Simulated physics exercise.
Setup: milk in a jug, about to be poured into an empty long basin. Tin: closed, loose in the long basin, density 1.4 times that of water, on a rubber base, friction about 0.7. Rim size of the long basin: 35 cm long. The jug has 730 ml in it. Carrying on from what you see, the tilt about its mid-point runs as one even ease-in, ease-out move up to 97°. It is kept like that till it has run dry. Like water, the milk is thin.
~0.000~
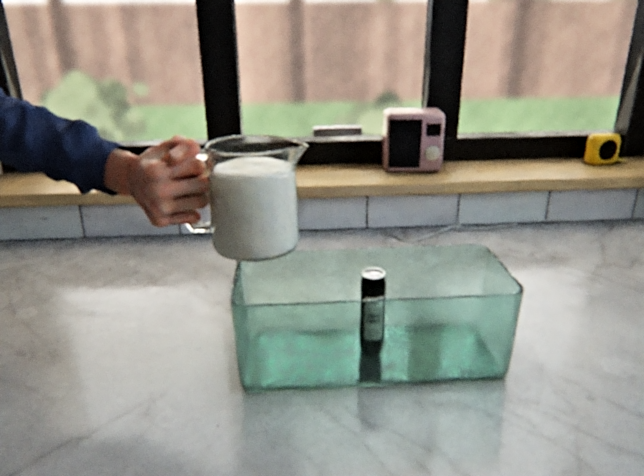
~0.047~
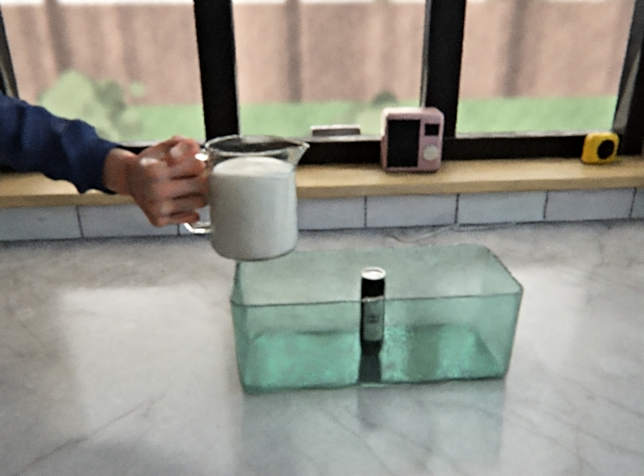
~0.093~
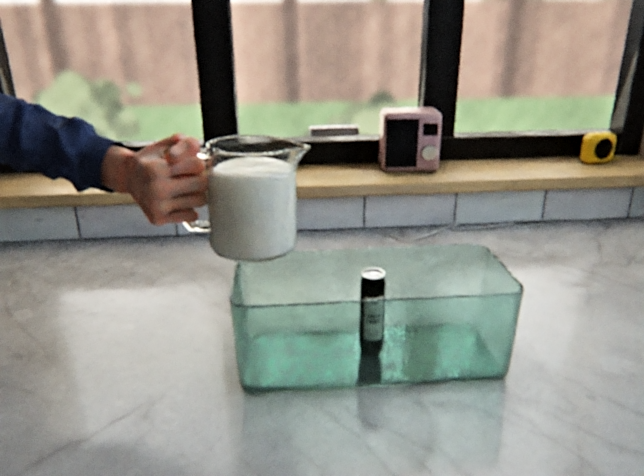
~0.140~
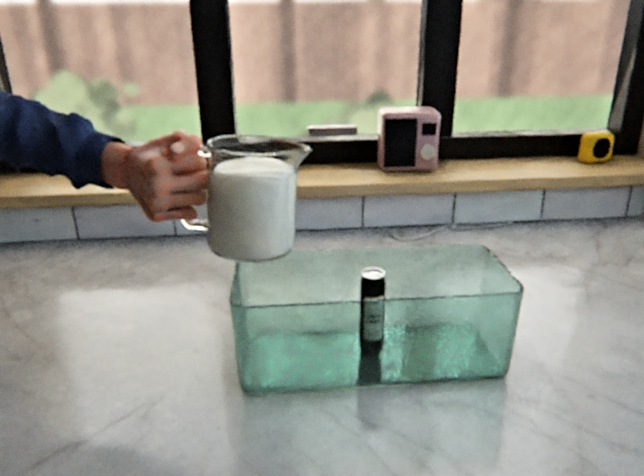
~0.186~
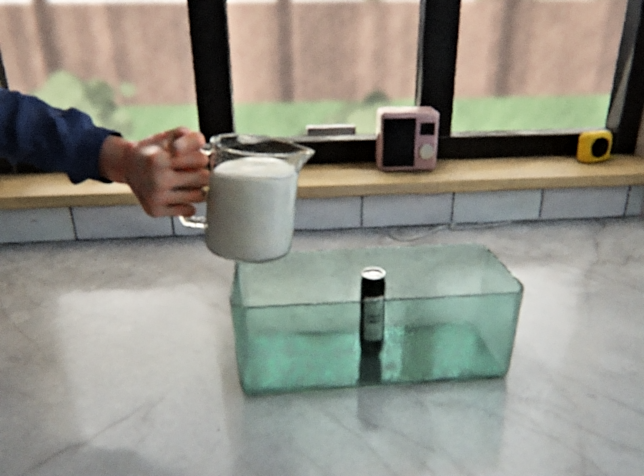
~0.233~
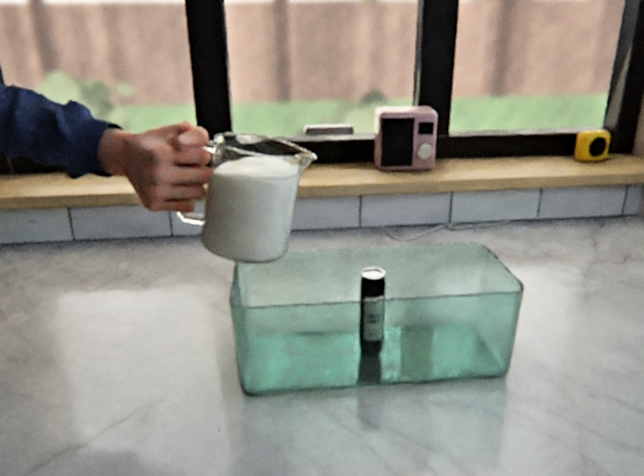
A clear glass jug of white milk, held at left by a hand in a dark blue sleeve, is seen from slightly above a grey marbled counter by a black-framed window. Below it sits a green-tinted long basin with a small dark tin inside, while a pink-framed device and a yellow object rest on the wooden sill. The hand gradually tilts the jug slightly rightward as the camera drifts slightly left.
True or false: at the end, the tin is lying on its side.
True.
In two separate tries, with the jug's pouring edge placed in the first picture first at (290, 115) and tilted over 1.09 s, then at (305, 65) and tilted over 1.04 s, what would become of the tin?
Run one: It tumbles. Run two: It does not tip.
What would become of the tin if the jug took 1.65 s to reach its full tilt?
Outcome - the tin comes down.
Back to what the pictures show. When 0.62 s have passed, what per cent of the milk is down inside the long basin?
2 %, more or less.
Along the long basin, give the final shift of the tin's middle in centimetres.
In the end the tin's centre has shifted about 8.0 centimetres.
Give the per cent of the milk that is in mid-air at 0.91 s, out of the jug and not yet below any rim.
About 16 per cent.
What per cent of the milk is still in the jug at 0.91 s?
Around 44 percent of it.
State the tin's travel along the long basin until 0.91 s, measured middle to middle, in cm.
The tin has gone some 0 cm.
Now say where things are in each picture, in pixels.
In the first picture, tilt 0°; pouring edge (309, 144); surface from (212, 168) to (293, 166); the long basin's rim runs from (235, 279) to (504, 268); the tin's top is at (373, 277).
In the second picture, tilt 0°; pouring edge (309, 145); surface from (210, 168) to (293, 166).
In the third picture, tilt 2°; pouring edge (310, 146); surface from (211, 168) to (293, 166).
In the fourth picture, tilt 4°; pouring edge (312, 148); surface from (212, 168) to (294, 167).
In the fifth picture, tilt 7°; pouring edge (314, 152); surface from (212, 169) to (296, 167).
In the sixth picture, tilt 12°; pouring edge (317, 156); surface from (214, 170) to (299, 167).
After 0.62 s the tilt is 64° and 89 per cent is still to pour; the tin stands where it began.
After 0.91 s the tilt is 93° and 44 per cent is still to pour; the tin stands where it began.
After 1.21 s the tilt is 97° and 12 per cent is still to pour; the tin lies on its side.
After 1.54 s the tilt is 97° and 3 per cent is still to pour; the tin lies on its side.
In the end the tin lies on its side.
